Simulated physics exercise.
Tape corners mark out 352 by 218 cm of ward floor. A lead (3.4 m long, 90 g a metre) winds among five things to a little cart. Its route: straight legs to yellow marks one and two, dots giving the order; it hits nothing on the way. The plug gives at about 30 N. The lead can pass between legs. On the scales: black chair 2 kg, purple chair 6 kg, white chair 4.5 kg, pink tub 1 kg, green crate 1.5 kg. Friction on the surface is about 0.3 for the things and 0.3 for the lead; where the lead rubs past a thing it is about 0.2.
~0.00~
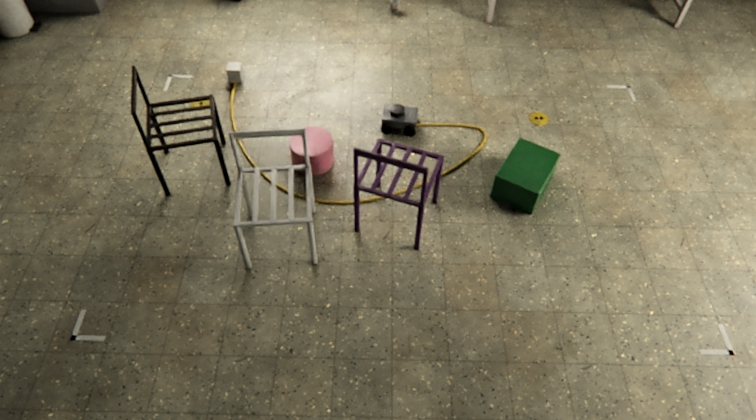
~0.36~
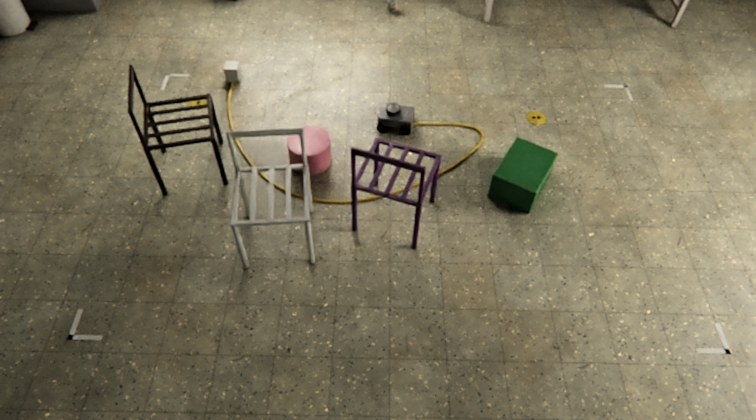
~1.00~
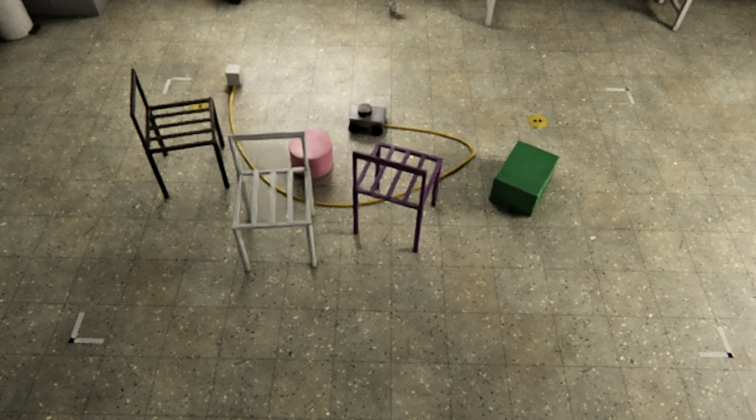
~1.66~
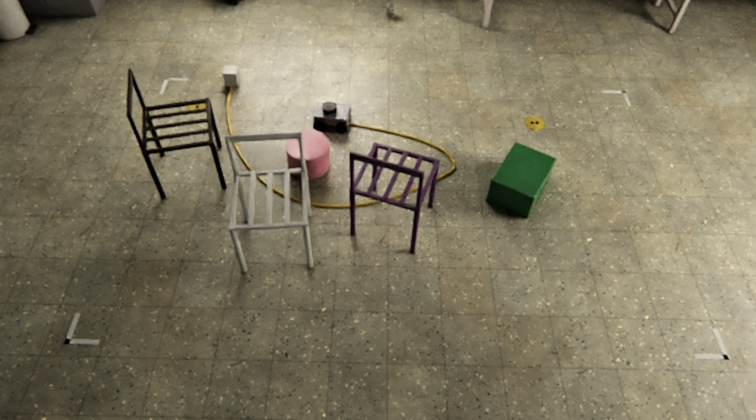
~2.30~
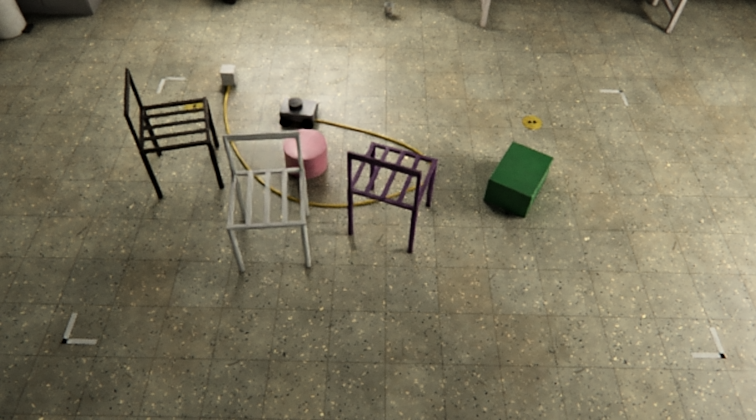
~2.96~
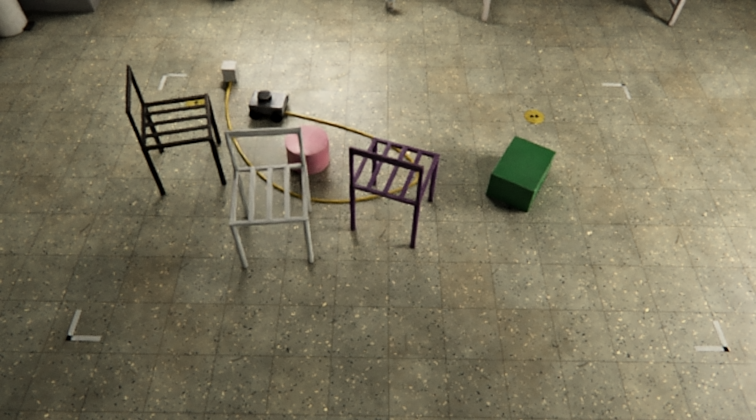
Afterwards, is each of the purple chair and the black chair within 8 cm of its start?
Result: Purple chair stays put, black chair stays put.
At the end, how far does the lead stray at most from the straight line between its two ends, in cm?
About 100 cm.
At 5.2 s, cart at (222, 103), lead slack at the fixed end; nothing else has moved.
At 7.4 s, cart at (330, 107), lead slack at the fixed end; nothing else has moved.
At 9.7 s, cart at (438, 112), lead slack at the fixed end; nothing else has moved.
At 11.9 s, cart at (534, 115), lead slack at the fixed end; nothing else has moved.
At 12.3 s, cart at (534, 116), lead slack at the fixed end; purple chair 0 cm off its start at (395, 169), black chair 0 cm off its start at (175, 120).
